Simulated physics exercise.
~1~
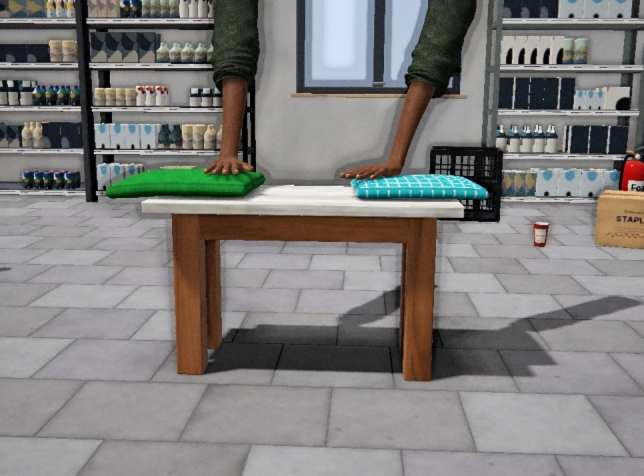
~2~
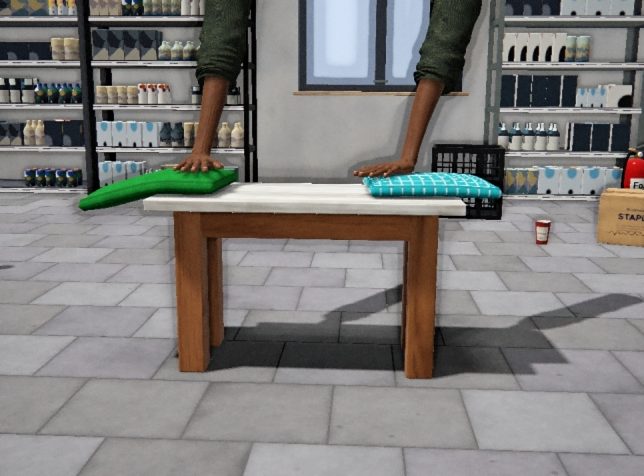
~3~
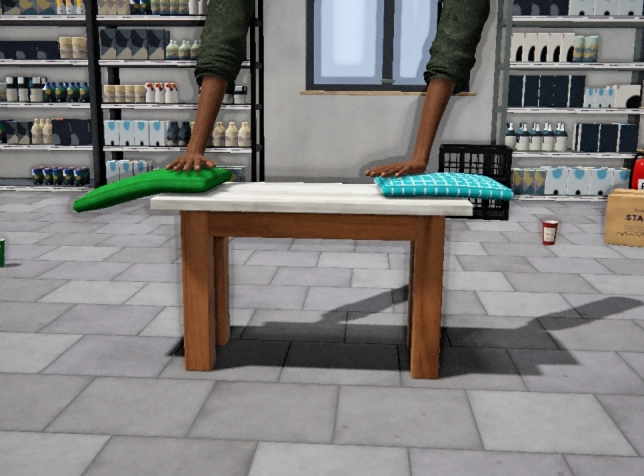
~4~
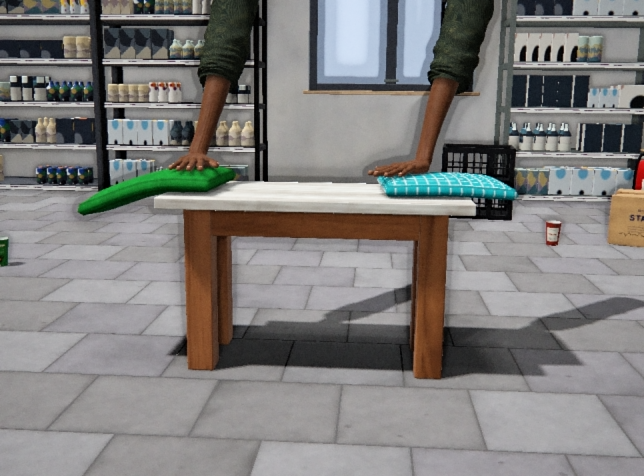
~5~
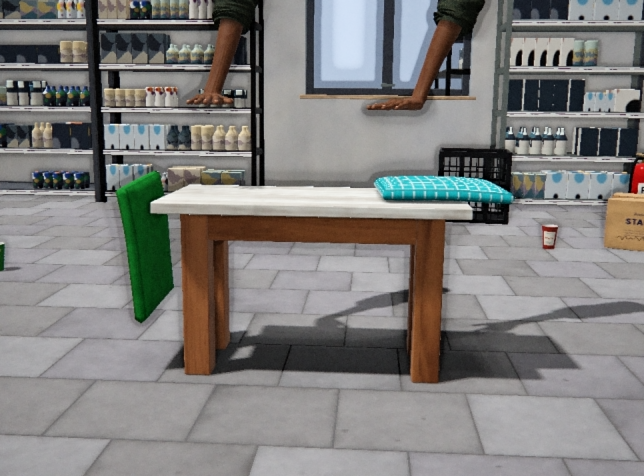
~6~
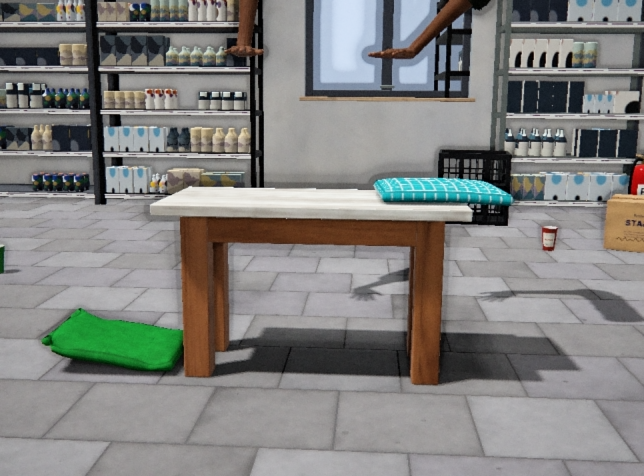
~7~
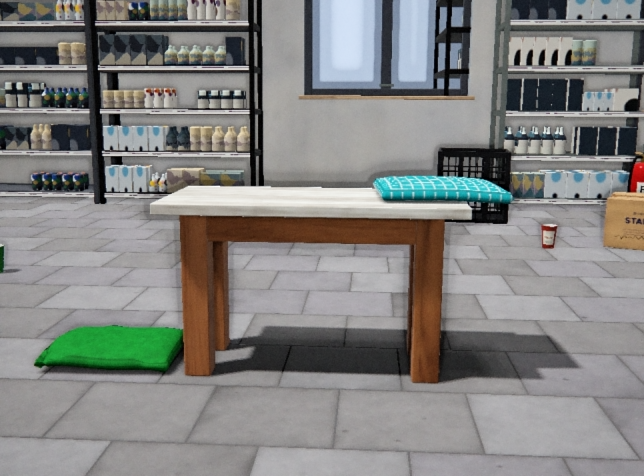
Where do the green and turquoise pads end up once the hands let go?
The green one tips off the left end and lands on the floor. The turquoise one stays on top of the table at the right.
